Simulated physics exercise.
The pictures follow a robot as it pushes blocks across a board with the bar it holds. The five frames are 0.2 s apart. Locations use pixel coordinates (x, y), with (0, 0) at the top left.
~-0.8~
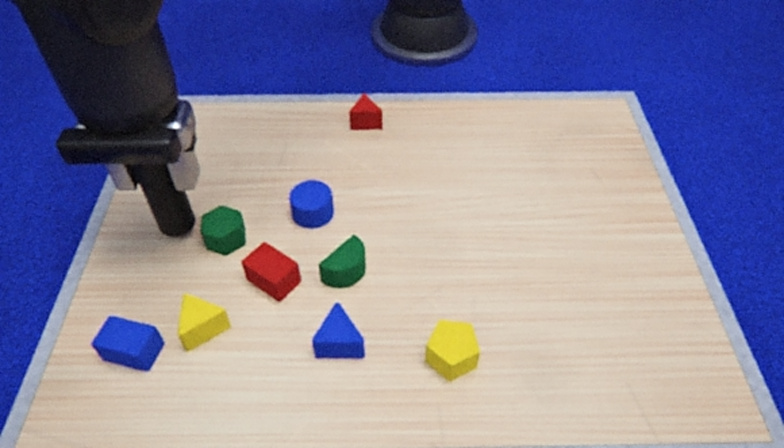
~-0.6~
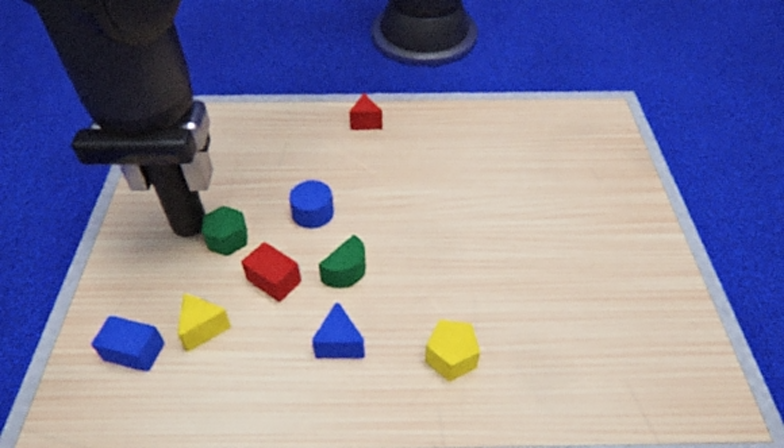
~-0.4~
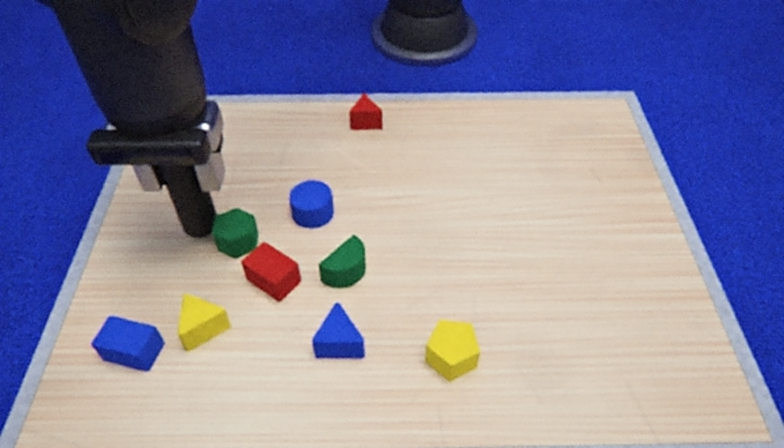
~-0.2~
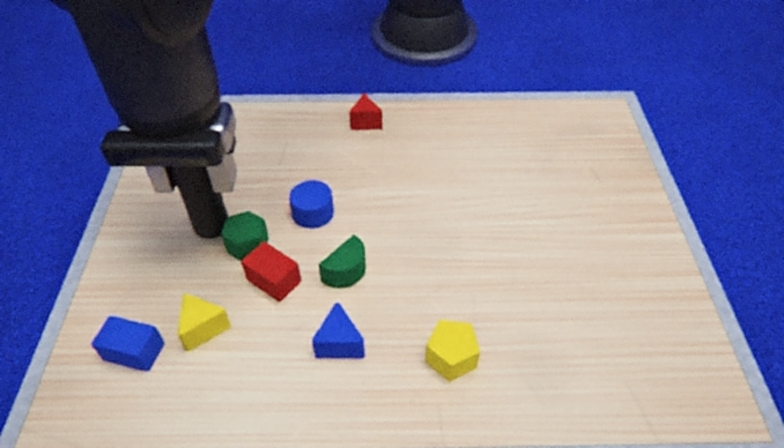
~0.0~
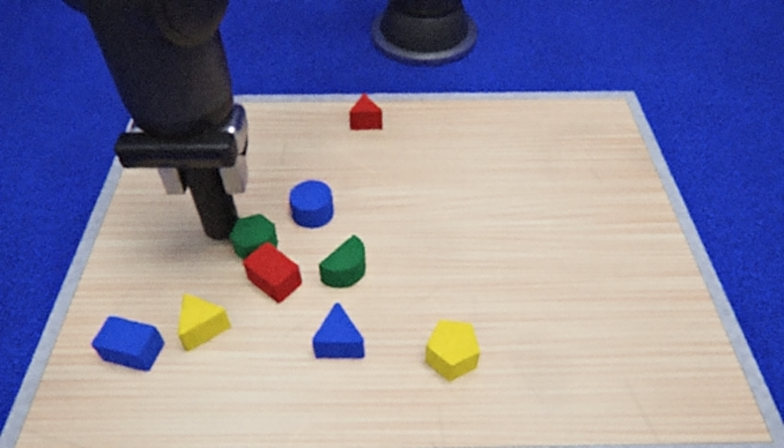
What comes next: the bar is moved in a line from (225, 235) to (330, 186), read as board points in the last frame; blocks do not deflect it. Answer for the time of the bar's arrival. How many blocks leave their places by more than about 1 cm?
The number of blocks that move over 1 cm is two.
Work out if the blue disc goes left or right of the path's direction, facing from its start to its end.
Seen from start to end, it moves right.
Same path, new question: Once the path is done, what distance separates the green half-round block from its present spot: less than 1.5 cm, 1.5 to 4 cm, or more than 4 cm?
Short, under 1.5 cm.
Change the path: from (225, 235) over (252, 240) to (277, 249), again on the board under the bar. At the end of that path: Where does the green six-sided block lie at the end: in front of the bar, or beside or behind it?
In front, I predict.
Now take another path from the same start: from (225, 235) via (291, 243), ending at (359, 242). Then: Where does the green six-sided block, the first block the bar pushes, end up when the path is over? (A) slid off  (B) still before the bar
Answer: A.
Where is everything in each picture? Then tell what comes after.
Bar's lower end (178, 224); green six-sided block (220, 220); red rectangle (269, 262); blue disc (310, 194); green half-round block (345, 254), in the first picture.
Bar (190, 224); blocks still, in the second picture.
Bar (201, 224); green six-sided block (233, 223), in the third picture.
Bar (212, 226); green six-sided block (243, 226), in the fourth picture.
Bar (223, 227); green six-sided block (252, 229); red rectangle (271, 263); blue disc (310, 194); green half-round block (345, 254), in the fifth picture.
What follows on the original path. One third of the way, bar (261, 210); green six-sided block (270, 225), turned 40° clockwise.
Two thirds of the way, bar (297, 193); green six-sided block (270, 225), turned 45° clockwise; blue disc (331, 191).
At the end, bar (329, 179); green six-sided block (270, 225), turned 45° clockwise; red rectangle still; blue disc (348, 190); green half-round block still.
